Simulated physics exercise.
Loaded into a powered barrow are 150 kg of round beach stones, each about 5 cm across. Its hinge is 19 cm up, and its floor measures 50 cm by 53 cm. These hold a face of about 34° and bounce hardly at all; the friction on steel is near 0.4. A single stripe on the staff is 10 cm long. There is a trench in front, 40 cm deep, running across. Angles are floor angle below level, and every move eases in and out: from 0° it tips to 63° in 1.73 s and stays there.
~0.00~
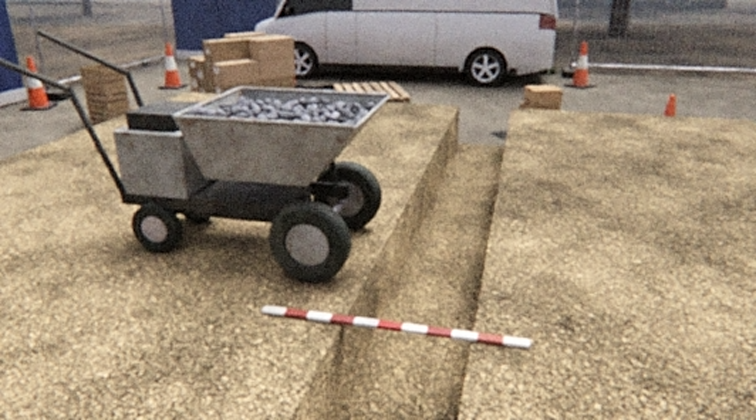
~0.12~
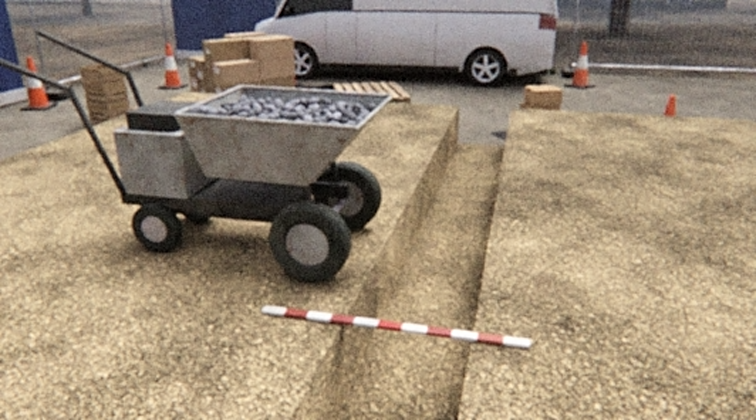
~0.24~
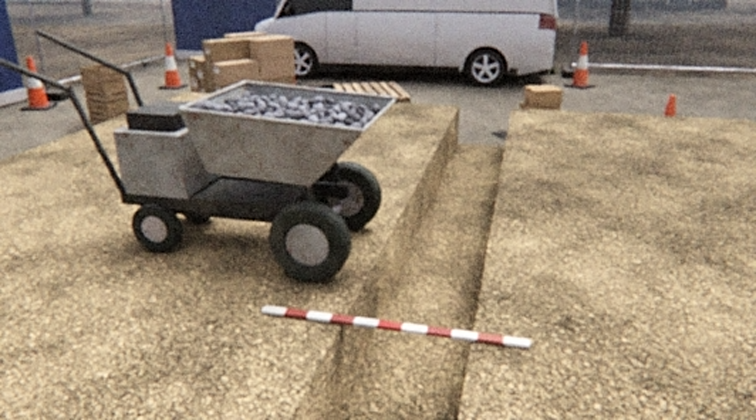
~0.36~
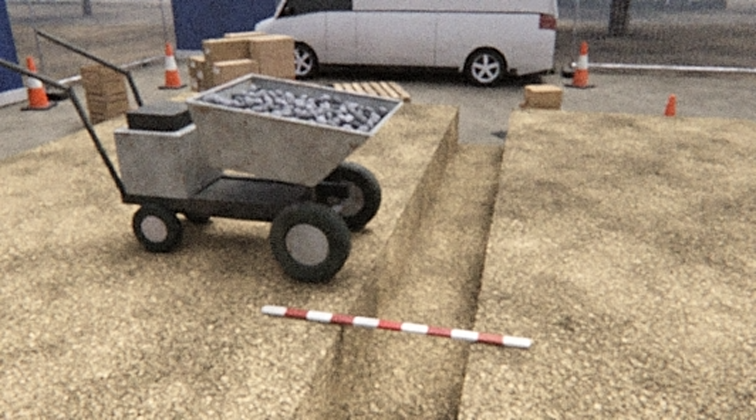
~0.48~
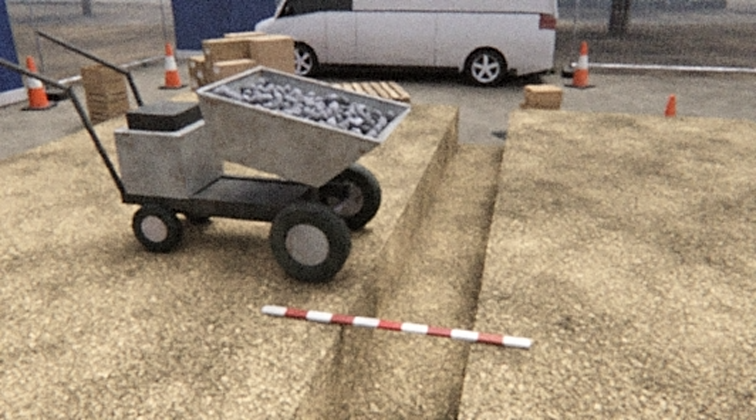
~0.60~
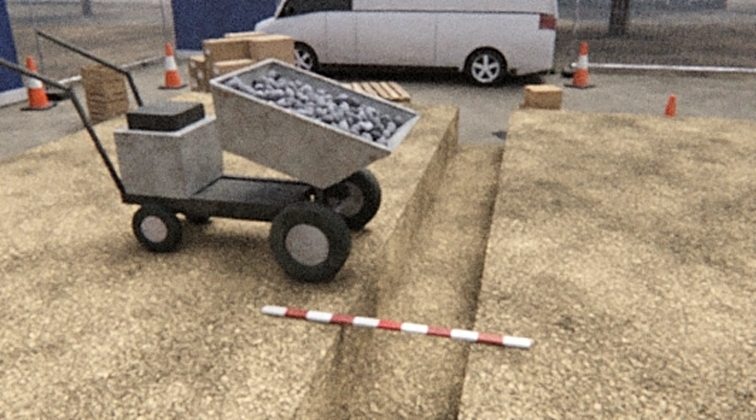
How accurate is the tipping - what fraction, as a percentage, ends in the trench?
Close to 60 in every hundred.
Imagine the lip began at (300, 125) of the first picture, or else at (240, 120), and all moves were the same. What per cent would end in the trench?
Close to 100 percent in the first case, 90 percent in the second.
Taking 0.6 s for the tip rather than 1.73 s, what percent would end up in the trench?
40 %.
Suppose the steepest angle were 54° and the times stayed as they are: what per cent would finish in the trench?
Roughly 50% would end there.
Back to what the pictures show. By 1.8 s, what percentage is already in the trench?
About 15 per cent by then.
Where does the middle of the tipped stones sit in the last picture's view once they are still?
In the last view, about (469, 317).
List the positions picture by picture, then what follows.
In the first frame, the tray is at 0°, its lip at (354, 127); the top of the load is at (290, 110).
In the second frame, lip at (356, 128), floor tilted 1°, highest stones at (277, 108); the stones move at 0.1 m/s on average.
In the third frame, the tray is at 3°, its lip at (362, 131); the top of the load is at (270, 105); the stones move at 0.2 m/s on average.
In the fourth frame, the tray is at 7°, its lip at (370, 136); the top of the load is at (262, 98); the stones move at 0.3 m/s on average.
In the fifth frame, lip at (380, 143), floor tilted 12°, highest stones at (264, 90); the stones move at 0.4 m/s on average.
In the sixth frame, the tray is at 17°, its lip at (391, 152); the top of the load is at (272, 83); the stones move at 0.4 m/s on average.
After 1.3 s the floor is at 53°; 99 % in the tray, 1 % in the trench; the foremost stones are at (451, 209).
After 1.8 s the floor is at 63°; 57 % in the tray, 17 % in the trench, 25 % past the trench; the foremost stones are at (581, 275).
After 2.2 s the floor is at 63°; 32 % in the tray, 29 % in the trench, 39 % past the trench; the foremost stones are at (669, 301).
After 4.1 s the floor is at 63°; 0 % in the tray, 60 % in the trench, 40 % past the trench; the foremost stones are at (719, 306).
